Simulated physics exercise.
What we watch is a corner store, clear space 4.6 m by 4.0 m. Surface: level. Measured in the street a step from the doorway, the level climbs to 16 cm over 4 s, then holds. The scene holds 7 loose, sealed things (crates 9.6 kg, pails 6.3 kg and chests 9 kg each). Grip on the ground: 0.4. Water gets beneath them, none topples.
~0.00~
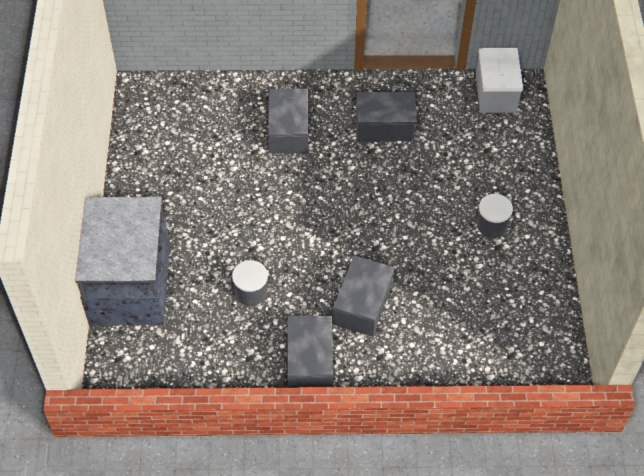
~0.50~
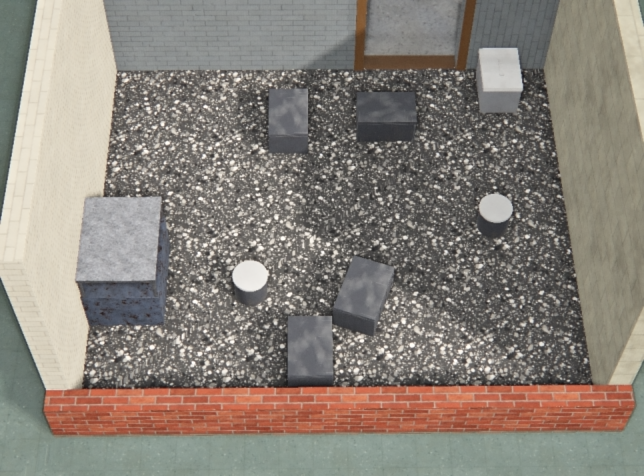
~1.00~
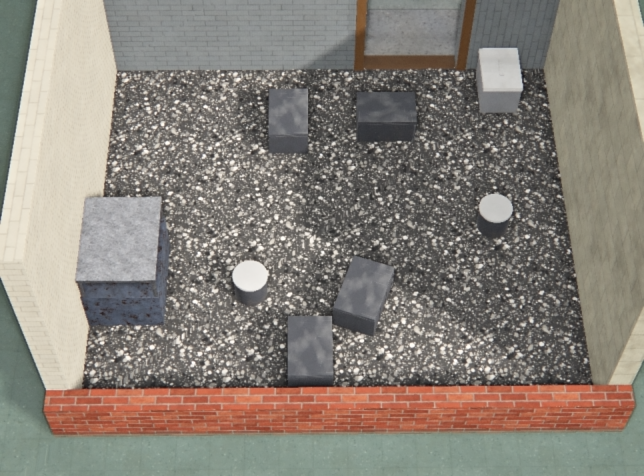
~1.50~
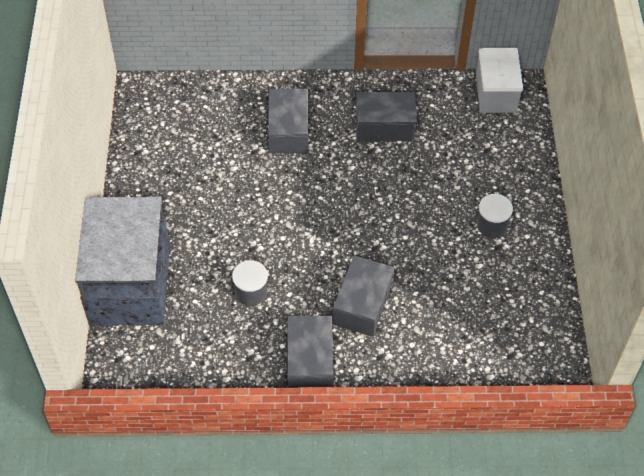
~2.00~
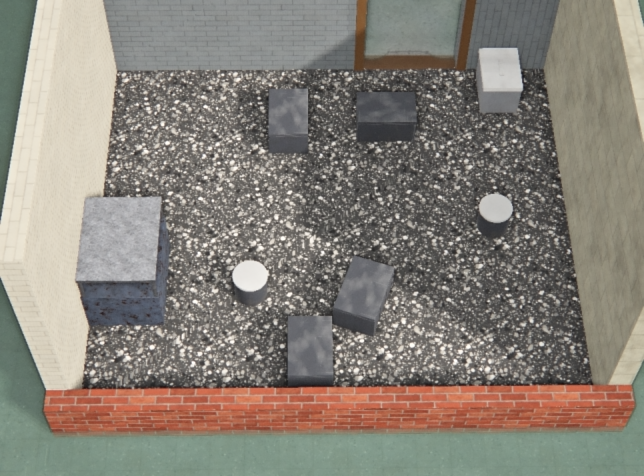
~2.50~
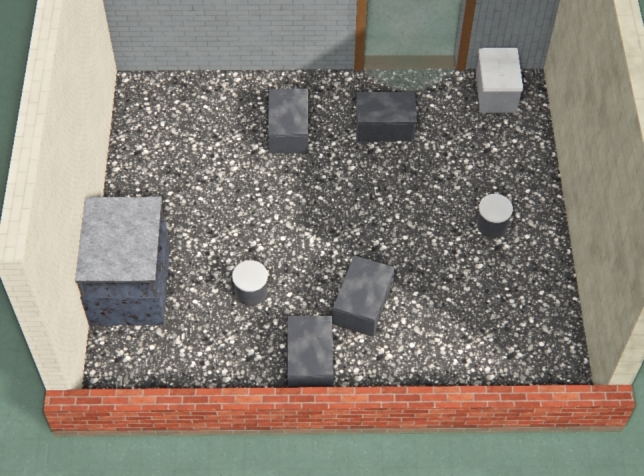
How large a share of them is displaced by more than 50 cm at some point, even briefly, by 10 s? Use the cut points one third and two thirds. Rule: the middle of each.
It falls below one third.
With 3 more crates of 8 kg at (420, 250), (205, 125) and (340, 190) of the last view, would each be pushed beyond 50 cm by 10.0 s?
Result, in listed order: Exceeded / not exceeded / exceeded.
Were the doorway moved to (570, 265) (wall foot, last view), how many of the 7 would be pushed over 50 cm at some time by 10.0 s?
Then 2 of them would.
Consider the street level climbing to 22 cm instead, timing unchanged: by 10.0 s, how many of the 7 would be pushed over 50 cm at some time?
4.
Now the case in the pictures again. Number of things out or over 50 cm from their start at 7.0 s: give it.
I count 1 of them.
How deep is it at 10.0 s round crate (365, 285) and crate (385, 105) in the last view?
Roughly 6 and 6 cm.
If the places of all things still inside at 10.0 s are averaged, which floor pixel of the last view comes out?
Centred roughly on (358, 249).
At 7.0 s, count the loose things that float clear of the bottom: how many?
0.
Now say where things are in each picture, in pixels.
In the first picture, a crate at (310, 345), on the bottom; a pail at (250, 275) rests on the ground; water covers 0.0 m2; 0 of 7 have shifted.
In the second picture, a crate at (310, 345), on the bottom; a pail at (250, 275), on the bottom; water covers 0.0 m2; 0 of 7 have shifted.
In the third picture, a crate at (310, 345) rests on the ground; a pail at (250, 275), on the bottom; 0.0 m2 under water; 0 of 7 have shifted.
In the fourth picture, a crate at (310, 345), on the bottom; a pail at (250, 275) rests on the ground; water covers 0.0 m2; 0 of 7 have shifted.
In the fifth picture, a crate at (310, 345) rests on the ground; a pail at (250, 275), on the bottom; 0.0 m2 under water; 0 of 7 have shifted.
In the sixth picture, a crate at (310, 345), on the bottom; a pail at (250, 275) rests on the ground; water covers 0.2 m2; 0 of 7 have shifted.
After 3.5 s 0 of 7 are over 50 cm from their spots; 0 afloat.
After 4.5 s 1 of 7 are over 50 cm from their spots; 0 afloat.
After 7.0 s 1 of 7 are over 50 cm from their spots; 0 afloat.
After 10.0 s 1 of 7 are over 50 cm from their spots, and 1 have been at some point; 3 afloat.
